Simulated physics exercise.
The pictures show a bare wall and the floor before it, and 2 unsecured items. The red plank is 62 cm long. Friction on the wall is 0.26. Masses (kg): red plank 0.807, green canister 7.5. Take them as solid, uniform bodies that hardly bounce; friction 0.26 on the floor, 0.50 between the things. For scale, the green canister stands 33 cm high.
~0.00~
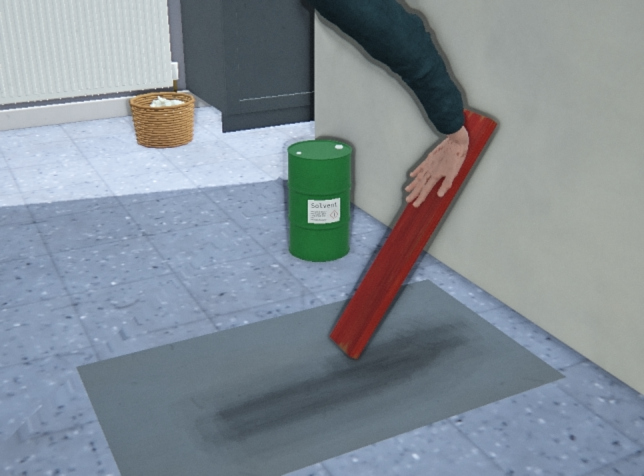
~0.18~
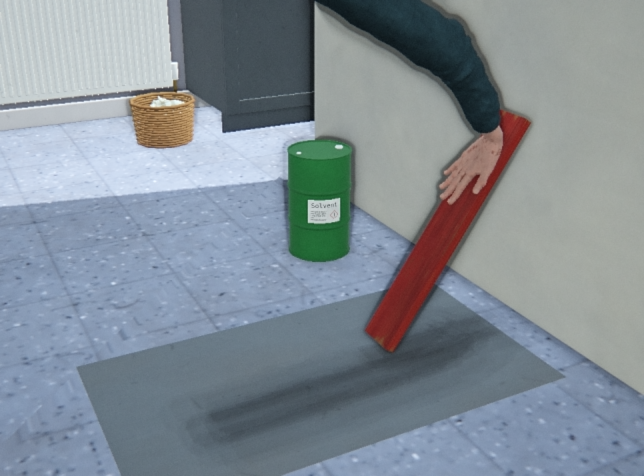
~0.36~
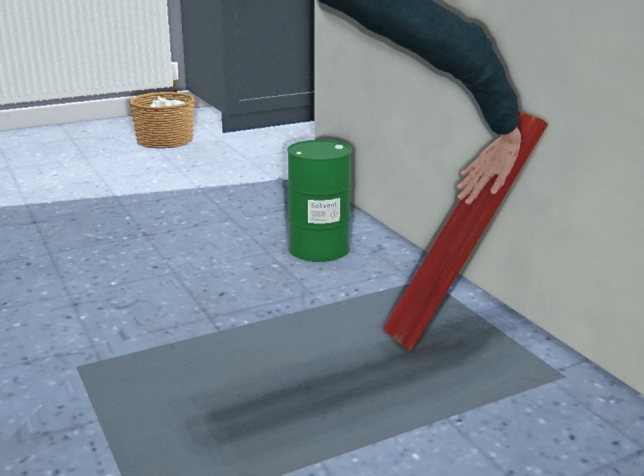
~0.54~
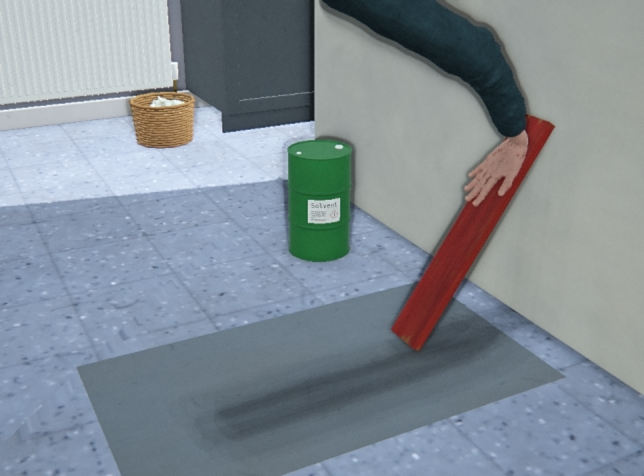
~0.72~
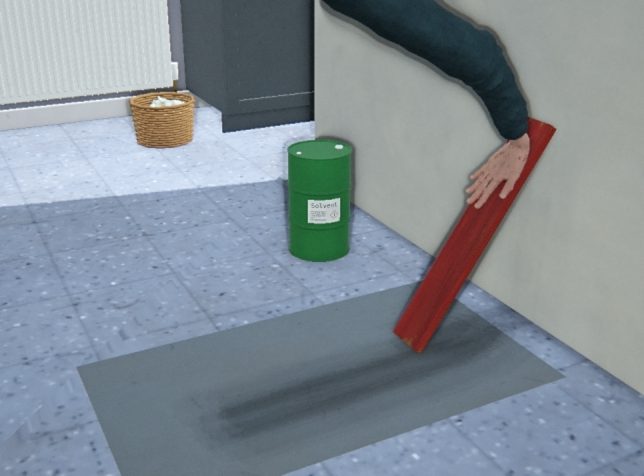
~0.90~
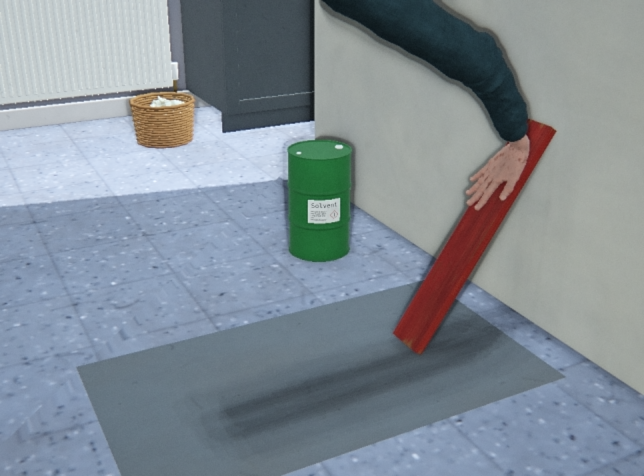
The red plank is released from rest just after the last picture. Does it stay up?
It gives way.
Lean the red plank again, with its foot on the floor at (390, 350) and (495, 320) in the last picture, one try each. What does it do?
In the first case it slips out; in the second case it remains leaning.
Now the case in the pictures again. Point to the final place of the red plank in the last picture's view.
Around (415, 340).
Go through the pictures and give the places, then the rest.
In the first picture, 18 cm still to go; red plank (410, 234); green canister (319, 200).
In the second picture, 9 cm still to go; red plank (445, 230); green canister (319, 200).
In the third picture, 4 cm still to go; red plank (463, 230); green canister (319, 200).
In the fourth picture, 1 cm still to go; red plank (470, 232); green canister (319, 200).
Propped up under the hand; red plank (472, 234); green canister (319, 200), in the fifth picture.
Propped up under the hand; red plank (472, 236); green canister (319, 200), in the sixth picture.
By 1.50 s, red plank leaning 24° more than when let go near (441, 276).
By 1.60 s, red plank leaning 44° more than when let go near (423, 315).
When it is over (2.2 s), lying over on the floor, red plank; green canister within 10 cm of the start. End places, in pixels of the last picture, red plank near (415, 340). The plank slides down.
